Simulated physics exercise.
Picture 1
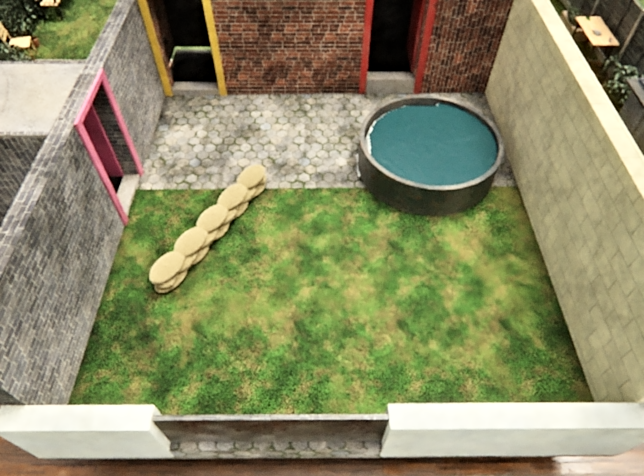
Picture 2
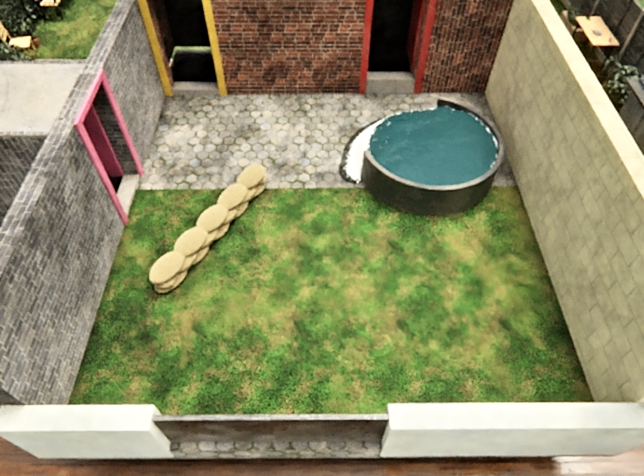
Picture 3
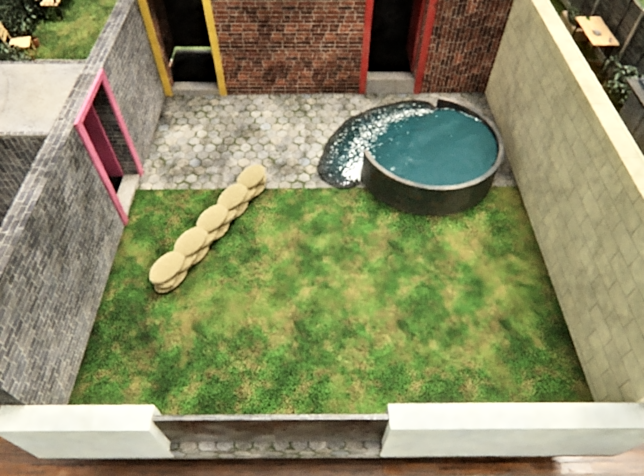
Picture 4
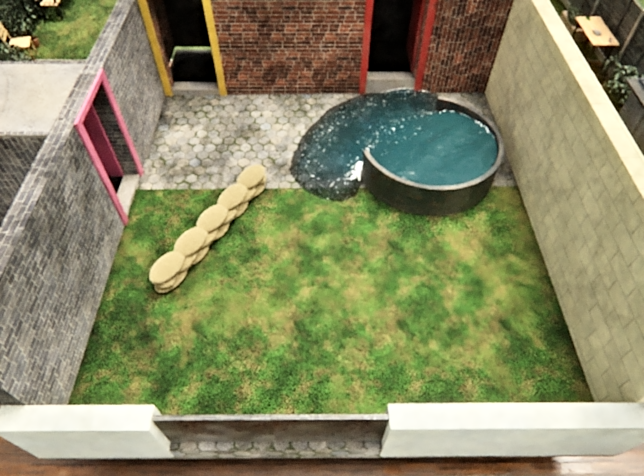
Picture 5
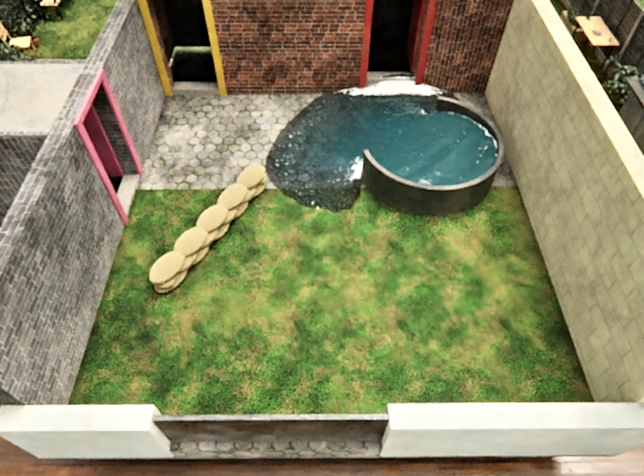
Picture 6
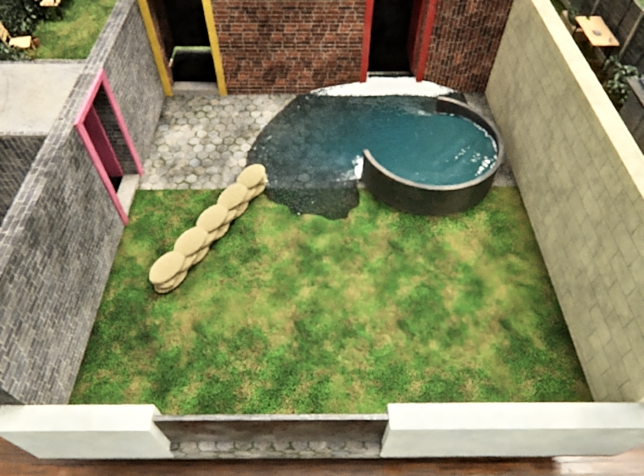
Water poured from a gap in the far left side of the round pool and spread left across the grey paving, reaching the stacked sandbags, the grass edge and the foot of the red doorway.
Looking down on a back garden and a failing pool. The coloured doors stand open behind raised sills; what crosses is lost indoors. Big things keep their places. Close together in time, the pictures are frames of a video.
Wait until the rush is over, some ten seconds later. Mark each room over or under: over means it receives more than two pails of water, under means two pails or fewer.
Red door - under; pink door - over; yellow door - over.
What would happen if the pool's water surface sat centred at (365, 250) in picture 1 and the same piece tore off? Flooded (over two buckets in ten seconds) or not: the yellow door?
Going door by door, the yellow door misses the mark.
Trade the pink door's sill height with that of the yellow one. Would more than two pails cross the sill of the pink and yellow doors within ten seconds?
Taking them in turn, the pink door comes in under while the yellow door tops the mark.
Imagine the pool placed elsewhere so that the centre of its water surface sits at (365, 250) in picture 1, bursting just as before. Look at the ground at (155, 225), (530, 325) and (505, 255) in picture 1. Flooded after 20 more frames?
I'd call them still dry, still dry and still dry, in the order asked.
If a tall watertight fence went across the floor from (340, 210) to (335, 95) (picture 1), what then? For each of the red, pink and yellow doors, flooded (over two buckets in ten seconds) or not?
Well, the red one ends up above, then the pink one comes in short, and the yellow one comes in short.
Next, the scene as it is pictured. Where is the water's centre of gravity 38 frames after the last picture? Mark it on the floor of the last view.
Estimate: (263, 178).
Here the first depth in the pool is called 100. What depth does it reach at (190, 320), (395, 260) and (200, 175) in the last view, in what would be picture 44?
Taking the places in turn, I get roughly 4, 0 and 20 percent.
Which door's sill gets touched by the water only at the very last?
That would be the door marked pink.
A moment on, water covers 25 % of the floor; the red door under two buckets in, the pink door not reached, the yellow door not reached.
Next, water covers 35 % of the floor; the red door under two buckets in, the pink door wet at the sill, nothing in, the yellow door wet at the sill, nothing in.
Then, water covers 45 % of the floor; the red door under two buckets in, the pink door under two buckets in, the yellow door over two buckets in.
Later, water covers 55 % of the floor; the red door under two buckets in, the pink door over two buckets in, the yellow door over two buckets in.
In the end, water covers 85 % of the floor; the red door under two buckets in, the pink door far over two buckets in, the yellow door over two buckets in.
